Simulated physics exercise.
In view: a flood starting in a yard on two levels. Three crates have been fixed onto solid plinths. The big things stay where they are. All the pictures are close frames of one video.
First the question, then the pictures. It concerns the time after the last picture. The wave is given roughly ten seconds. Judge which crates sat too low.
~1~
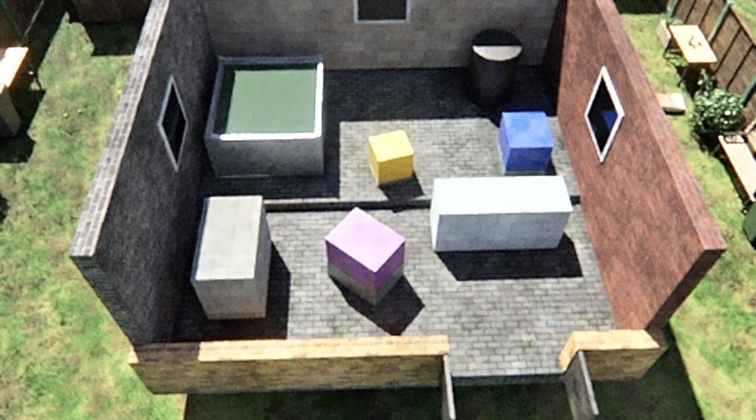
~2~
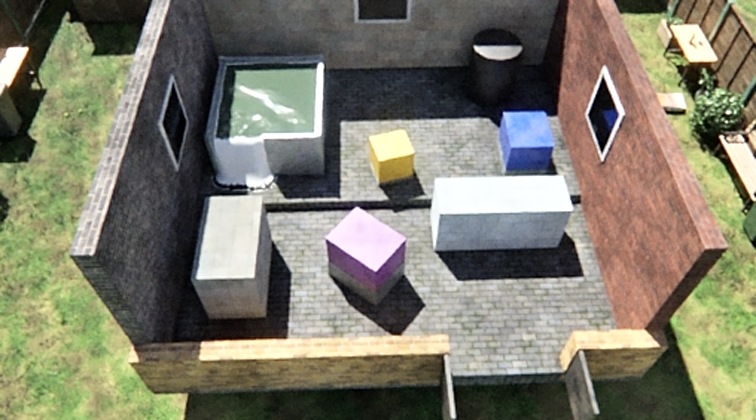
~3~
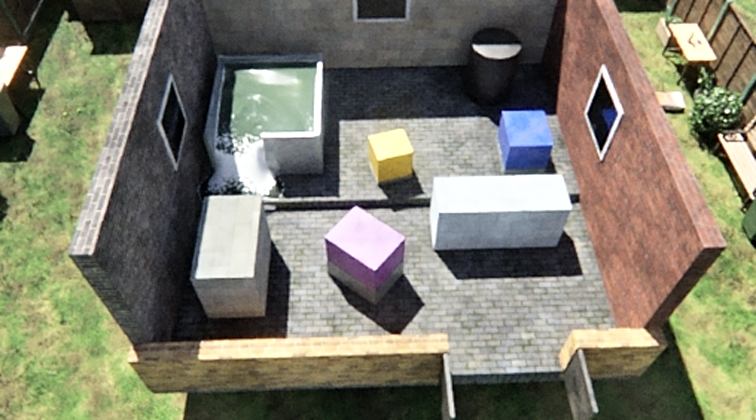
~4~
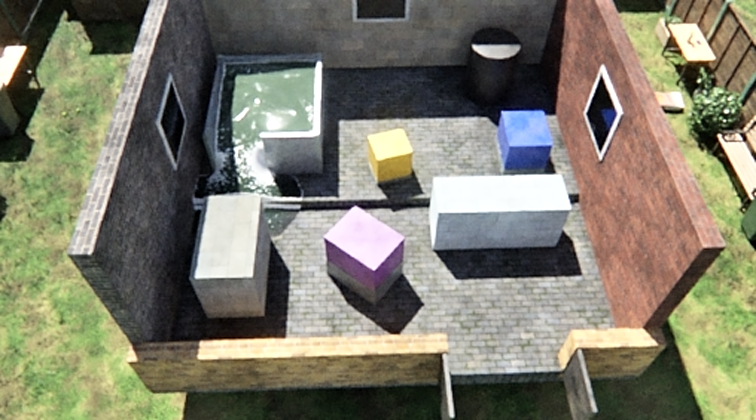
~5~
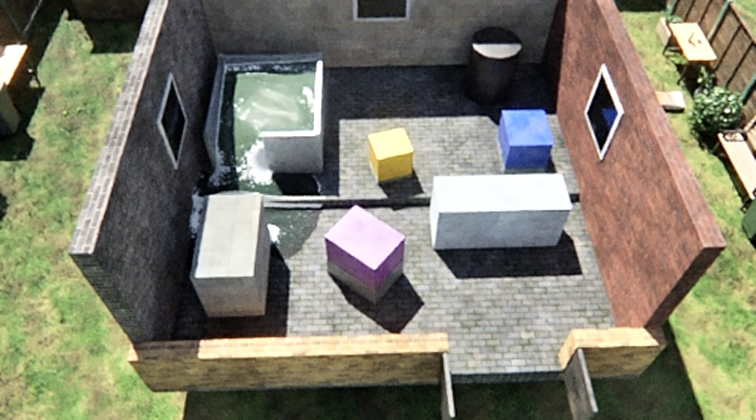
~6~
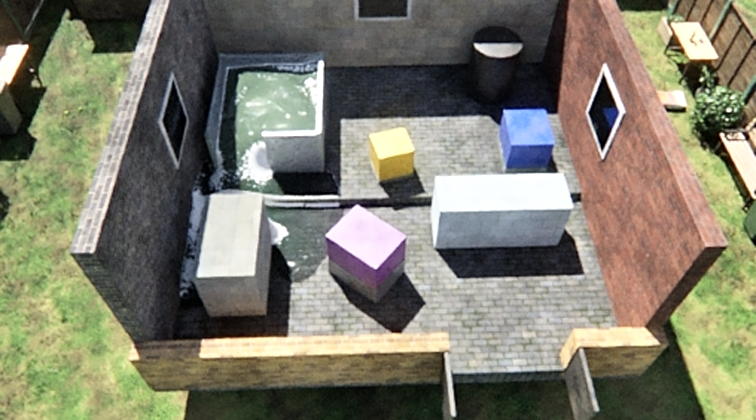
The purple crate was not too low. The blue crate was not too low. The yellow crate was not too low.
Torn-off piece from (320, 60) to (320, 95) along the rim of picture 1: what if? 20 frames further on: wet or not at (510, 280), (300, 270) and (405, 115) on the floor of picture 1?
Read off point by point, the answer is not soaked, not soaked, soaking.
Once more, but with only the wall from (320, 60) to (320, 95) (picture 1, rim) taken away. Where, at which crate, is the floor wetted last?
Last in line is the crate marked purple.
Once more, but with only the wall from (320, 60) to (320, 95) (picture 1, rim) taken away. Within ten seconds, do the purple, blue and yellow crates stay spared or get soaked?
My guess is purple crate remains untouched, blue crate goes wet, and yellow crate goes wet.
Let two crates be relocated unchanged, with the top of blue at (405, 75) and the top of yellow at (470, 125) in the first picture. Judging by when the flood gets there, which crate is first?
I would go with the purple one.
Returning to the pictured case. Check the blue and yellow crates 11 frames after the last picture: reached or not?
Blue dry, yellow wet.
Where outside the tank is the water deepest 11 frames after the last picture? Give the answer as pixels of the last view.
Somewhere close to (170, 365).
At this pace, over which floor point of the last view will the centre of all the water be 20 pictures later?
My pick is pixel (298, 215).
A moment on, water covers 20 % of the floor; the purple crate water round its plinth, the blue crate not reached, the yellow crate water round its plinth.
Next, water covers 30 % of the floor; the purple crate water round its plinth, the blue crate not reached, the yellow crate water round its plinth.
Then, water covers 50 % of the floor; the purple crate water round its plinth, the blue crate not reached, the yellow crate water round its plinth.
Later, water covers 55 % of the floor; the purple crate water round its plinth, the blue crate not reached, the yellow crate water round its plinth.
In the end, water covers 55 % of the floor; the purple crate stayed above the water, the blue crate stayed above the water, the yellow crate stayed above the water.
